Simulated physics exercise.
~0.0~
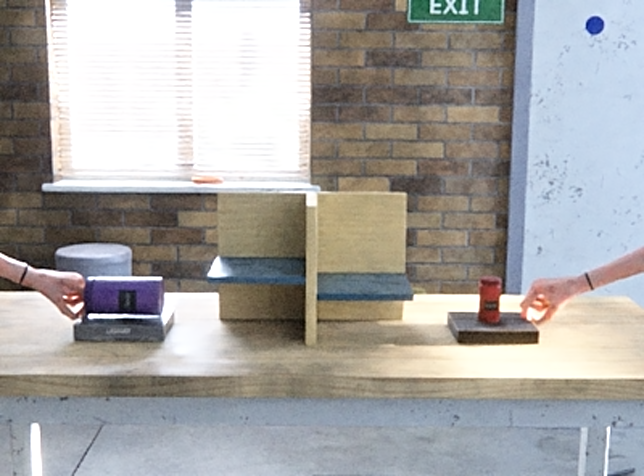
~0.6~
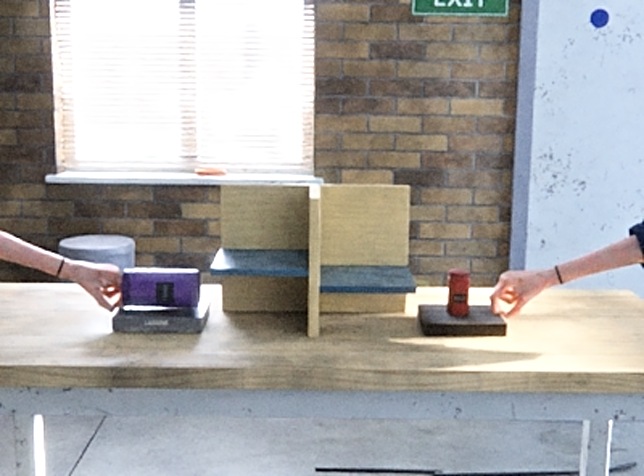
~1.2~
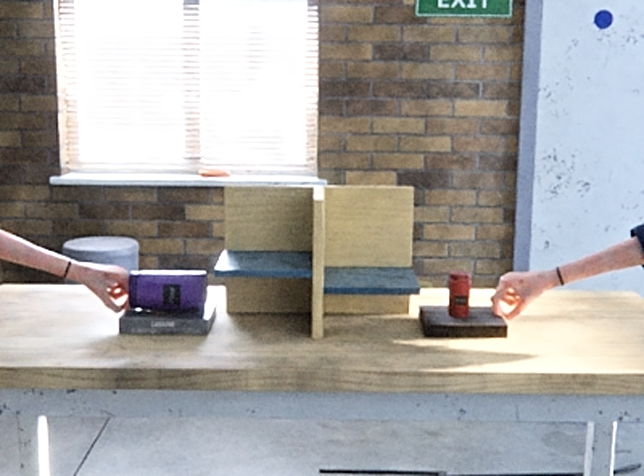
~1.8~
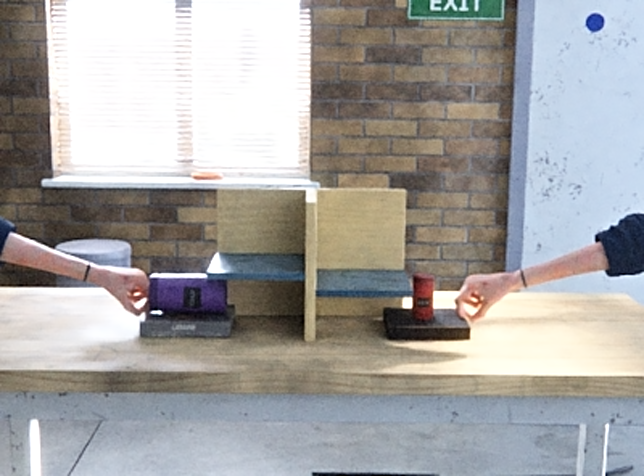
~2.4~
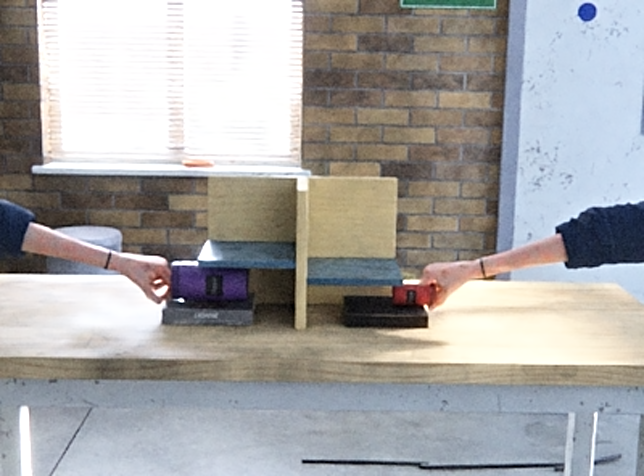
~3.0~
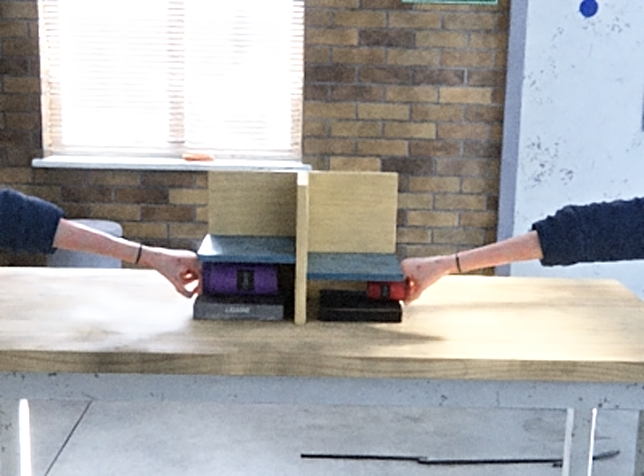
On a wooden table by a brick wall, two hands pushed a grey block carrying a purple jar and a dark board carrying an upright red shaker inward under a stand's shelves; the shaker got knocked onto its side, while the jar slid beneath untouched.
